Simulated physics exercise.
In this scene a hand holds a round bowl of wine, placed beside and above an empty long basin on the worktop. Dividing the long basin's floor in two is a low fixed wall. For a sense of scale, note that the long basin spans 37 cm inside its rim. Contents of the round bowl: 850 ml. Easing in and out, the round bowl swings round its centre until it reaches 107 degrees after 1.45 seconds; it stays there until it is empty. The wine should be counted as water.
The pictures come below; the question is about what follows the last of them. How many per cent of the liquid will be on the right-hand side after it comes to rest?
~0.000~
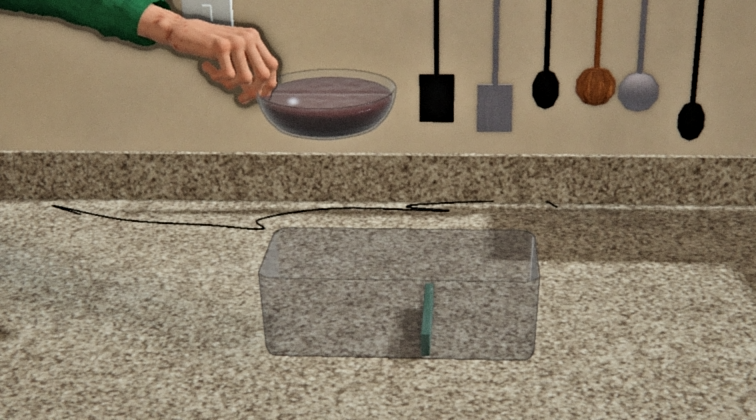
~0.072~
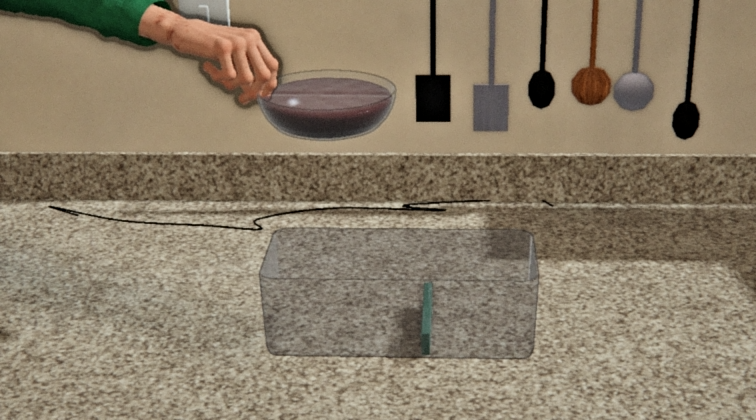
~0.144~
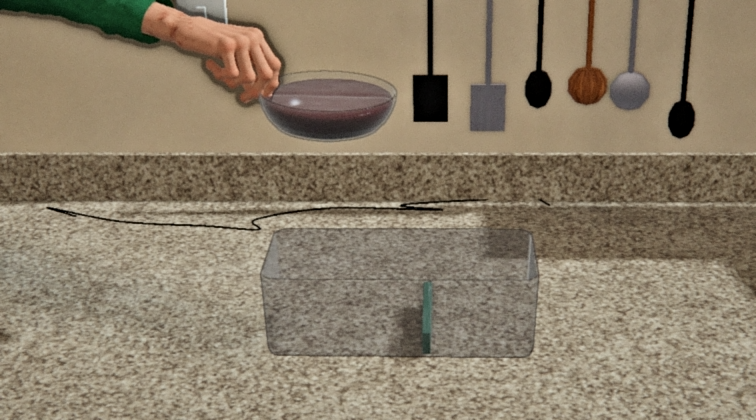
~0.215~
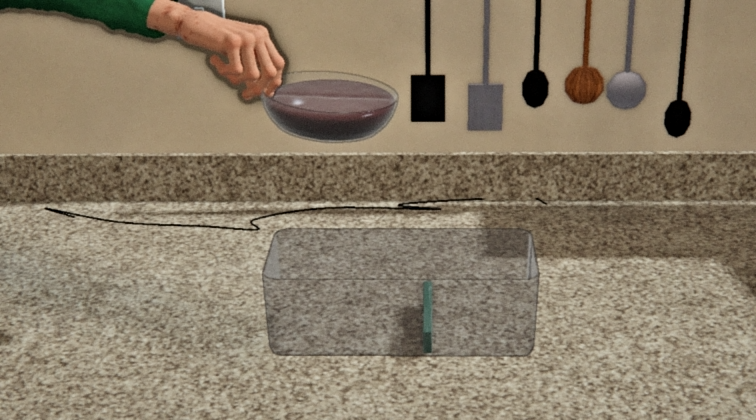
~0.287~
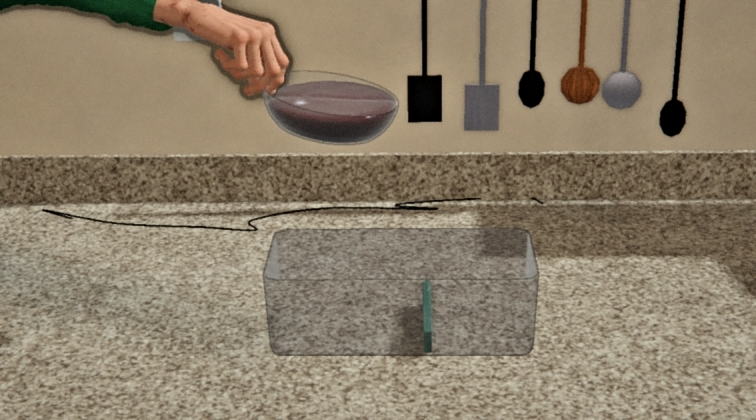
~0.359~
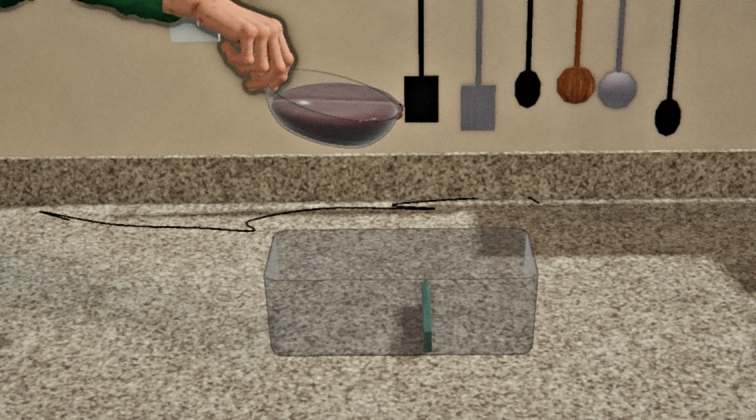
Some 69 per cent will be on the right-hand side.
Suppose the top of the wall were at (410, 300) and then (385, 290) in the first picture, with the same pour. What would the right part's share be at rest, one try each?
Respectively 85 and 95 %.
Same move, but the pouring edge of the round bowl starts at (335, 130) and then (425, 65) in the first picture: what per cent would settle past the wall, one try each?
The first try gives 10 percent and the second 80 percent.
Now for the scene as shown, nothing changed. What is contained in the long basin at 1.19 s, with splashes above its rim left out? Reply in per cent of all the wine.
Near 96 in a hundred.
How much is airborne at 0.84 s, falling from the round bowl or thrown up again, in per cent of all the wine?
Near 40 per cent at that moment.
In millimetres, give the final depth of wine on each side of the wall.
Final levels - left approx 8 mm, right approx 28 mm.
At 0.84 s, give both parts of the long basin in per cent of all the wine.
Lab note: Left near 3, right near 40.
Then, 0.84 s in, the tilt is 66° and 18 per cent is still to pour, 3 is left of the wall and 39 right of it.
Then, 1.19 s in, the tilt is 98° and 0 per cent is still to pour, 22 is left of the wall and 74 right of it.
Then, 1.55 s in, the tilt is 107° and 0 per cent is still to pour, 29 is left of the wall and 70 right of it.
Then, 1.95 s in, the tilt is 107° and 0 per cent is still to pour, 29 is left of the wall and 70 right of it.
Finally, 30 per cent lies left of the wall, 69 right of it and 1 outside.
